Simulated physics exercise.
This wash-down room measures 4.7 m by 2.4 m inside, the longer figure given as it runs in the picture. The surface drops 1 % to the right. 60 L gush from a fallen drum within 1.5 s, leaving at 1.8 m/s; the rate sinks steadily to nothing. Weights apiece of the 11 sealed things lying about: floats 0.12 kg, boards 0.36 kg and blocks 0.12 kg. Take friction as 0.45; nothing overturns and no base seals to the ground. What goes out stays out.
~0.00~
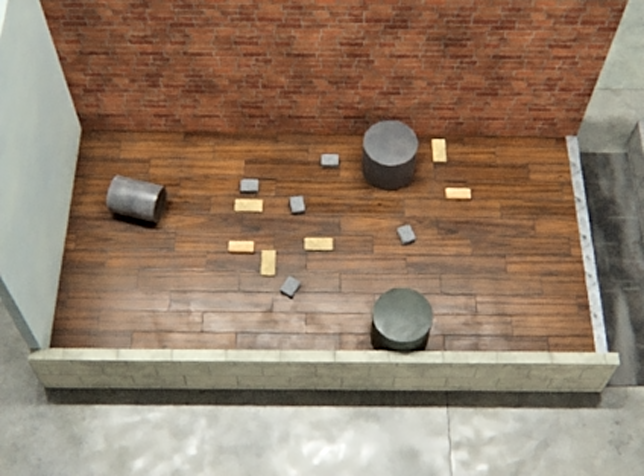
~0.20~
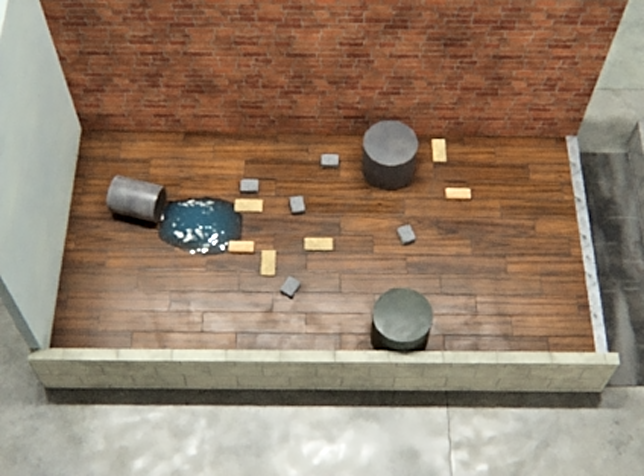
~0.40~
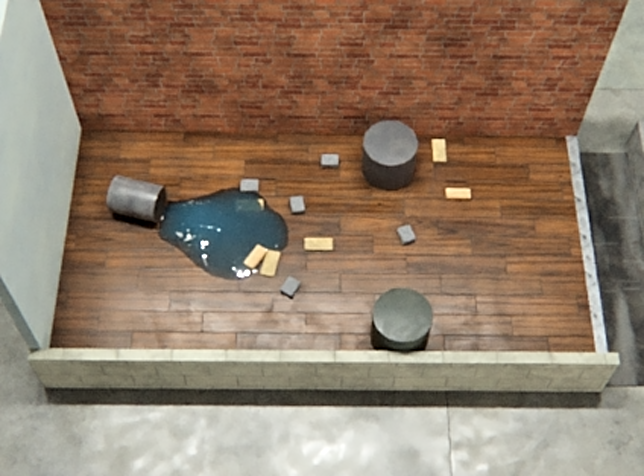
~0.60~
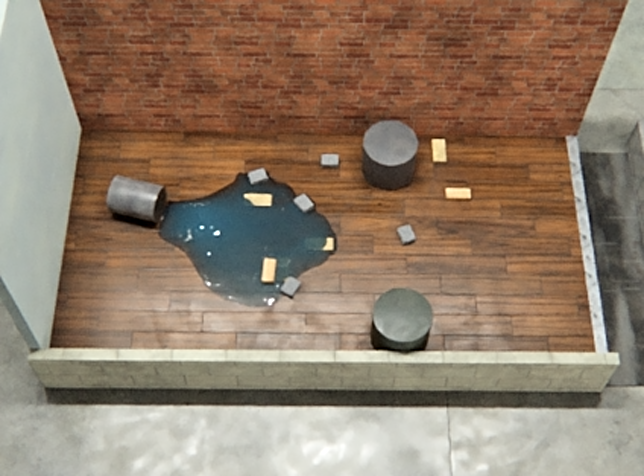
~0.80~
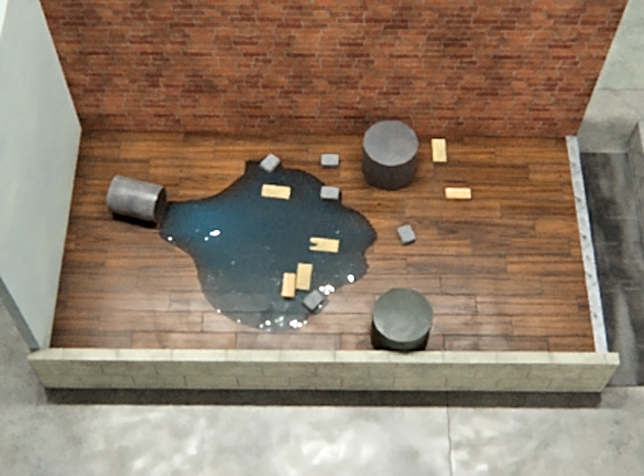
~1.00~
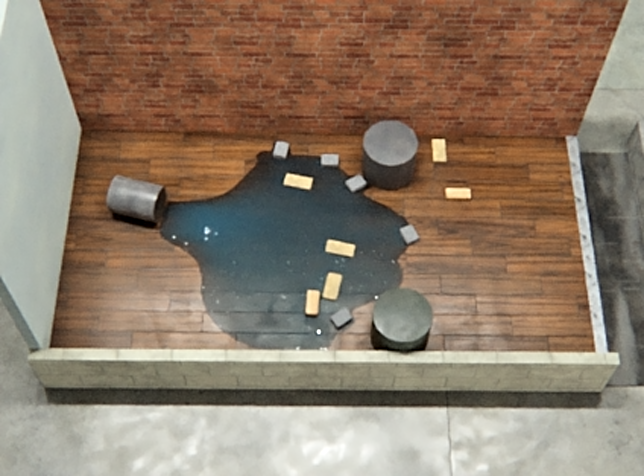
In a brick-walled room with a wooden floor, dark water poured from a tipped drum on the left and spread rightward, carrying several small grey and yellow blocks along while others stayed put.
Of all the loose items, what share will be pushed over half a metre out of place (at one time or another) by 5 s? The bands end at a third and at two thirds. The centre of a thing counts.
Share: Two thirds or above.
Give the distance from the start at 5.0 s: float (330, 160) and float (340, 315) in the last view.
In that order: 80 cm, 80 cm.
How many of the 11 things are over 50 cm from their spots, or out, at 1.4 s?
By then 8.
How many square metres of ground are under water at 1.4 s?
About 4.0 m2.
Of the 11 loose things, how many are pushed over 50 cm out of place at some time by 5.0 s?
10 of them.
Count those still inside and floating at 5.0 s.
2 of them.
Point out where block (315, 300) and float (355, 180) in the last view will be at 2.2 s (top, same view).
Near (342, 344) and (398, 202).
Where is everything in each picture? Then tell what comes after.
A block at (241, 246), on the bottom; a board at (268, 263), on the bottom; water covers 0.0 m2; 0 of 11 have shifted, in the first frame.
A block at (241, 246) rests on the ground; a board at (268, 263), on the bottom; 0.3 m2 under water; 0 of 11 have shifted, in the second frame.
A block at (255, 256) floats, 17 cm from its start; a board at (270, 263), on the bottom; water covers 0.7 m2; 1 of 11 have shifted, in the third frame.
A block at (269, 270), afloat, 36 cm from its start; a board at (282, 269) rests on the ground, 14 cm from its start; water covers 1.3 m2; 5 of 11 have shifted, in the fourth frame.
A block at (289, 285) floats, 59 cm from its start; a board at (304, 276), afloat, 35 cm from its start; 2.0 m2 under water; 7 of 11 have shifted, in the fifth frame.
A block at (313, 302), afloat, 86 cm from its start; a board at (332, 286) floats, 62 cm from its start; water covers 2.9 m2; 7 of 11 have shifted, in the sixth frame.
After 1.4 s 8 of 11 are over 50 cm from their spots; 6 afloat.
After 2.2 s 9 of 11 are over 50 cm from their spots; 6 afloat.
After 3.5 s 10 of 11 are over 50 cm from their spots; 2 afloat.
After 5.0 s 10 of 11 are over 50 cm from their spots, and 10 have been at some point; 2 afloat.
